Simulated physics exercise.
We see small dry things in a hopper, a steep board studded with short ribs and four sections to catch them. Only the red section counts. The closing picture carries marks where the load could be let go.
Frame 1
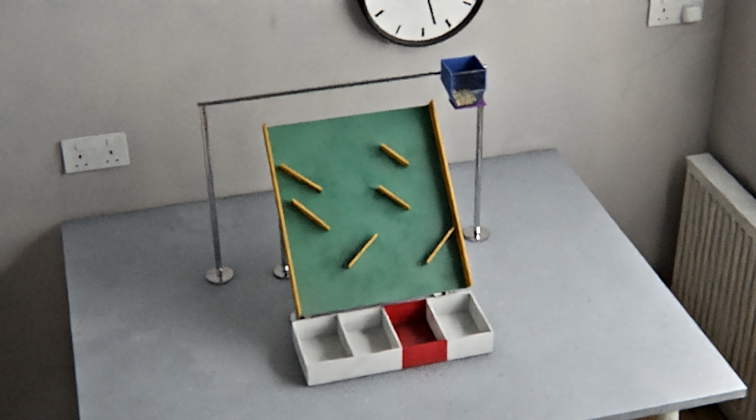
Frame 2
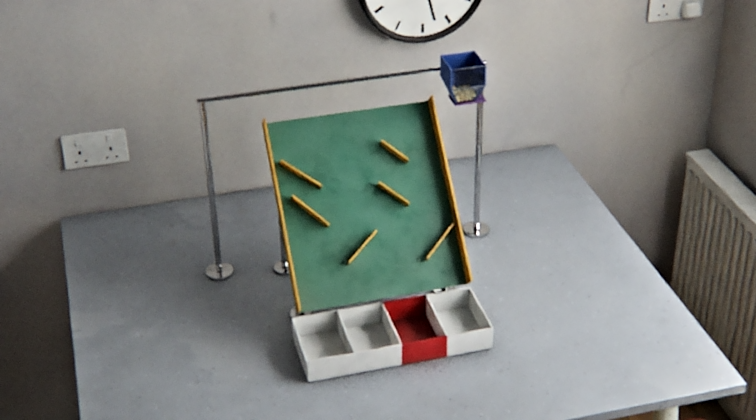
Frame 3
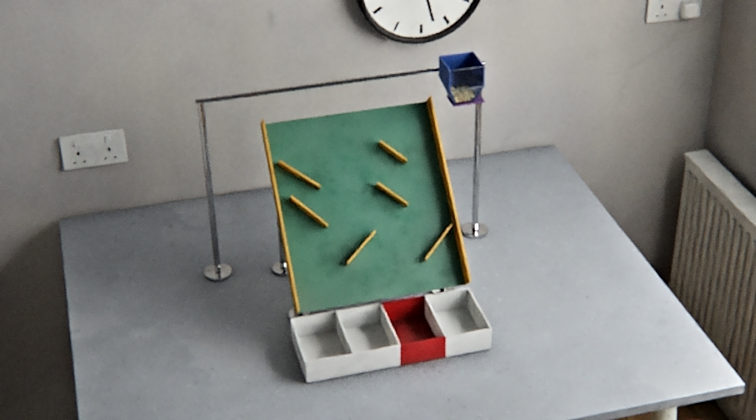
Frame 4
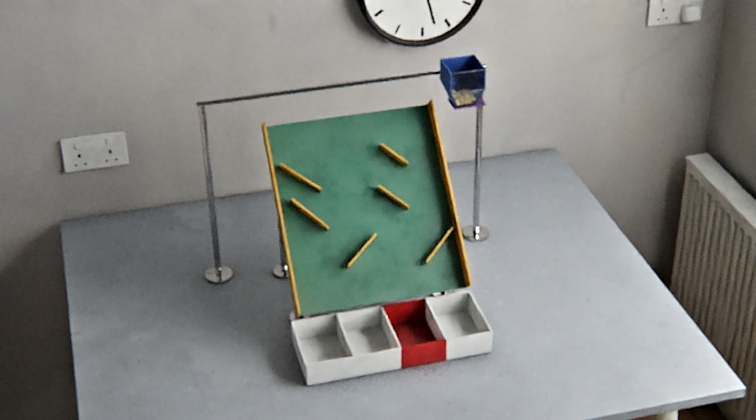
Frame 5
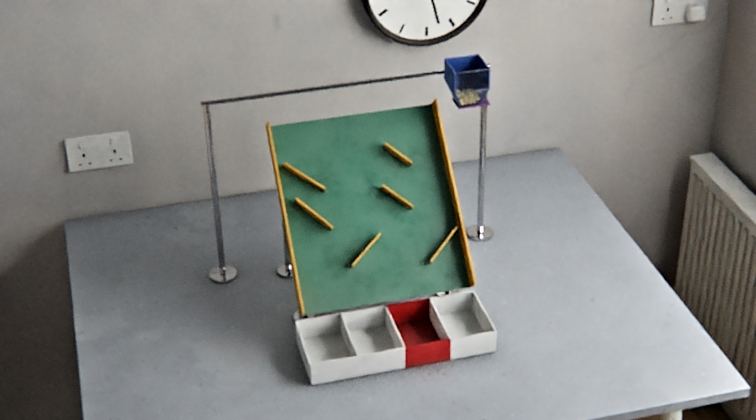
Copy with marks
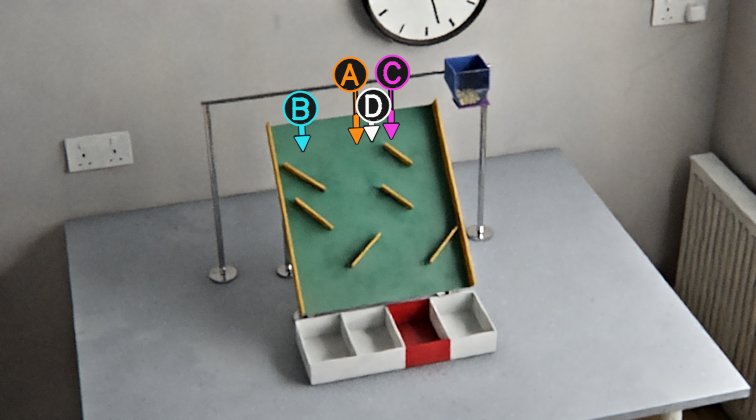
The clip opens on a steep green board with short yellow ribs, standing on a grey table above four catching sections, the third from the left red. A blue hopper holding small pale things sits at the upper right. The view shifts very slightly, but nothing in the scene visibly moves.
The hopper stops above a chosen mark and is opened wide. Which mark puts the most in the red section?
Mark C does it best.
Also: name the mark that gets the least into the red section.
That would be B.
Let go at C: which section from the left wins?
The third.
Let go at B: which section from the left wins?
The first from the left.
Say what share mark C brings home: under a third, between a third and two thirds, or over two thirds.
Over two thirds.
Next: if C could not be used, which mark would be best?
That would be D.
On the marked copy, mark A meets the board at (356, 138); mark B meets the board at (302, 145); mark C meets the board at (391, 133); mark D meets the board at (371, 135).
If A is chosen, about a third in the red section, about two thirds in other sections.
If B is chosen, a small part in the red section, nearly all in other sections.
If C is chosen, most in the red section, a small part in other sections, a stray few held on the board.
If D is chosen, about two thirds in the red section, about a third in other sections, a stray few held on the board, a stray few outside the box.
